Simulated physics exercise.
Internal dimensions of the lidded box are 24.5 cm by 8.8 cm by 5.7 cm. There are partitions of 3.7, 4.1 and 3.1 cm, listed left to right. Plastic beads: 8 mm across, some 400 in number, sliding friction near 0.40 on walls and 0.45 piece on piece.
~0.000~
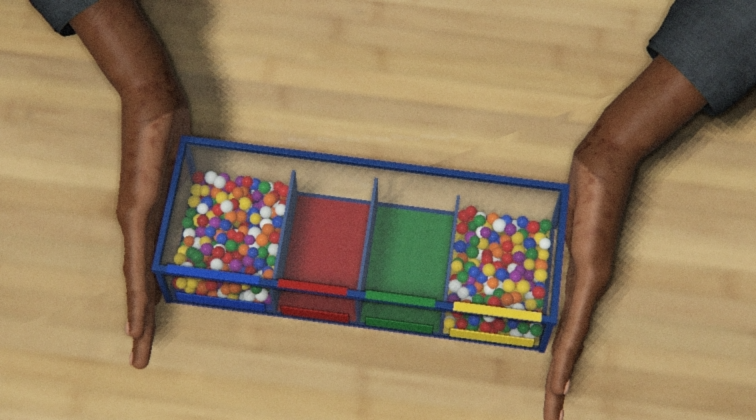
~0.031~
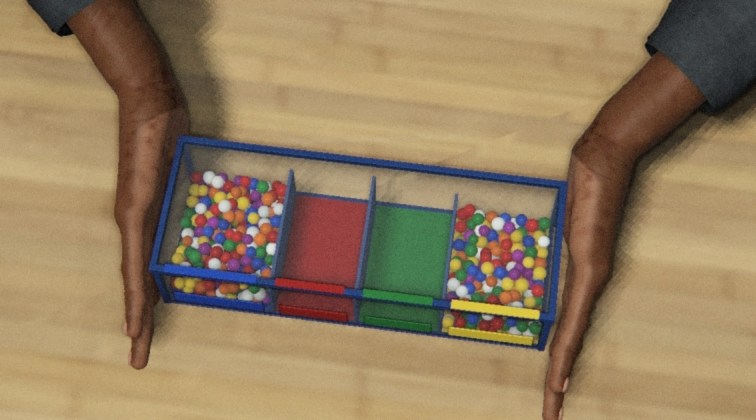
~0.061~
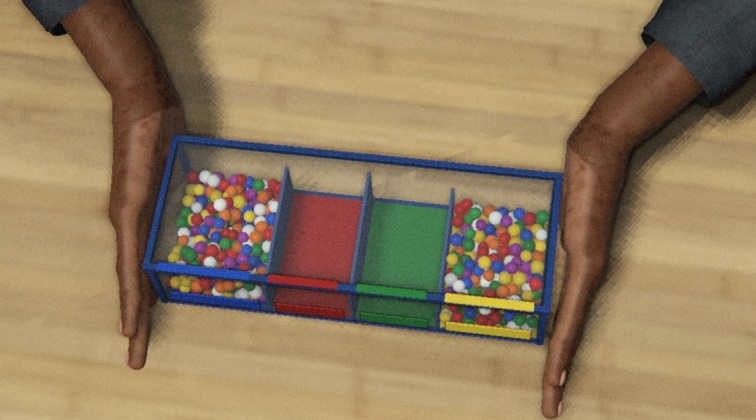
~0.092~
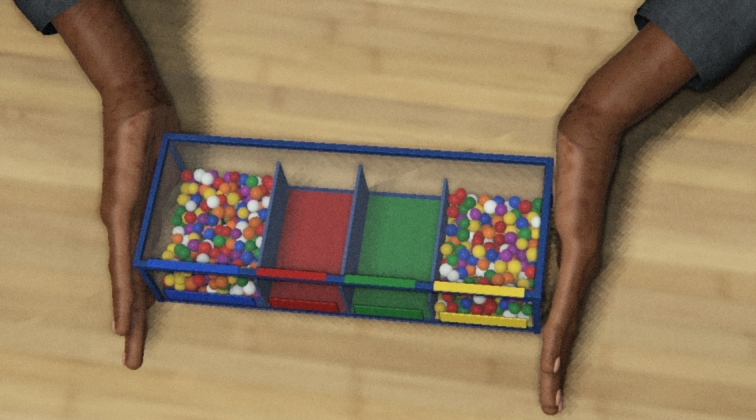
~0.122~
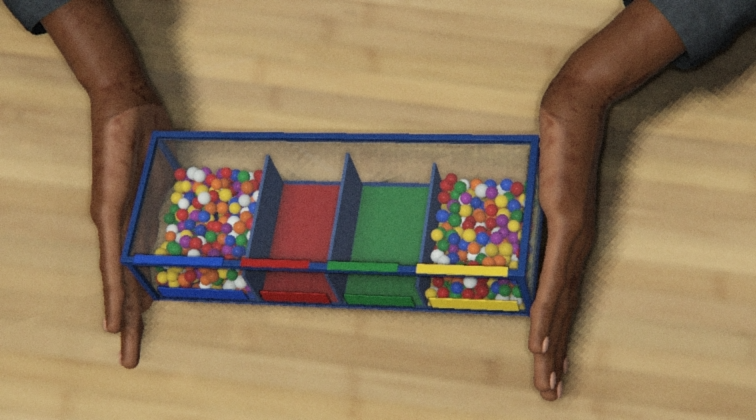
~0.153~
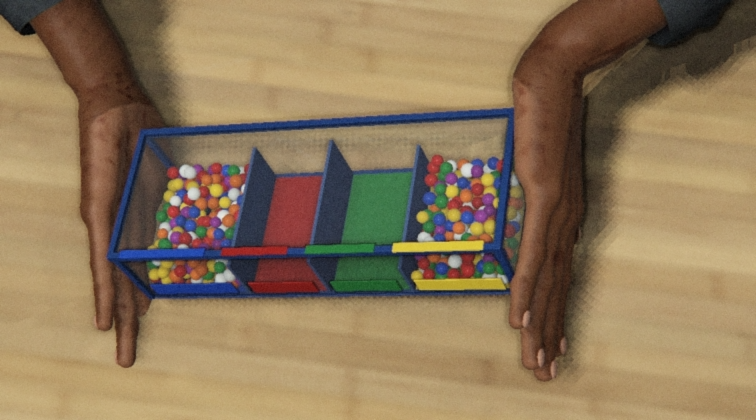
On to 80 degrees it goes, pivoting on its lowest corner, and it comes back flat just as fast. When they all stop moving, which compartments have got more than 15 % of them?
Once they stop: Red has not, blue has, green has, yellow has not.
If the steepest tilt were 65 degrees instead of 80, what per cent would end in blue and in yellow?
In per cent, blue 60 and yellow 15.
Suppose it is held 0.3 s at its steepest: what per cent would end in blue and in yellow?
Final amounts would be blue 75% and yellow 5%.
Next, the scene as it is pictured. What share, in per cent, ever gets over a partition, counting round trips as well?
The share comes out near 35 per cent.
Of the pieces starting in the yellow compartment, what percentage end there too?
Close to 10 in a hundred.
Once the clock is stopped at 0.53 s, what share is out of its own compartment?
Around 20 in a hundred.
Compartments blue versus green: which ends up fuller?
That would be the blue compartment.
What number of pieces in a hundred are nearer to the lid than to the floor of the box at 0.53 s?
Roughly 50 percent of the pieces.
After 0.53 s, tilt 79 degrees; blue 60 %, green 15 %, yellow 20 %.
Then, at 0.78 s, tilt 31 degrees; red 5 %, blue 70 %, green 25 %, yellow 5 %.
Then, at 1.14 s, tilt 0 degrees; red 5 %, blue 70 %, green 25 %, yellow 5 %.
At rest (1.5 s), red 5 %, blue 70 %, green 25 %, yellow 5 %.
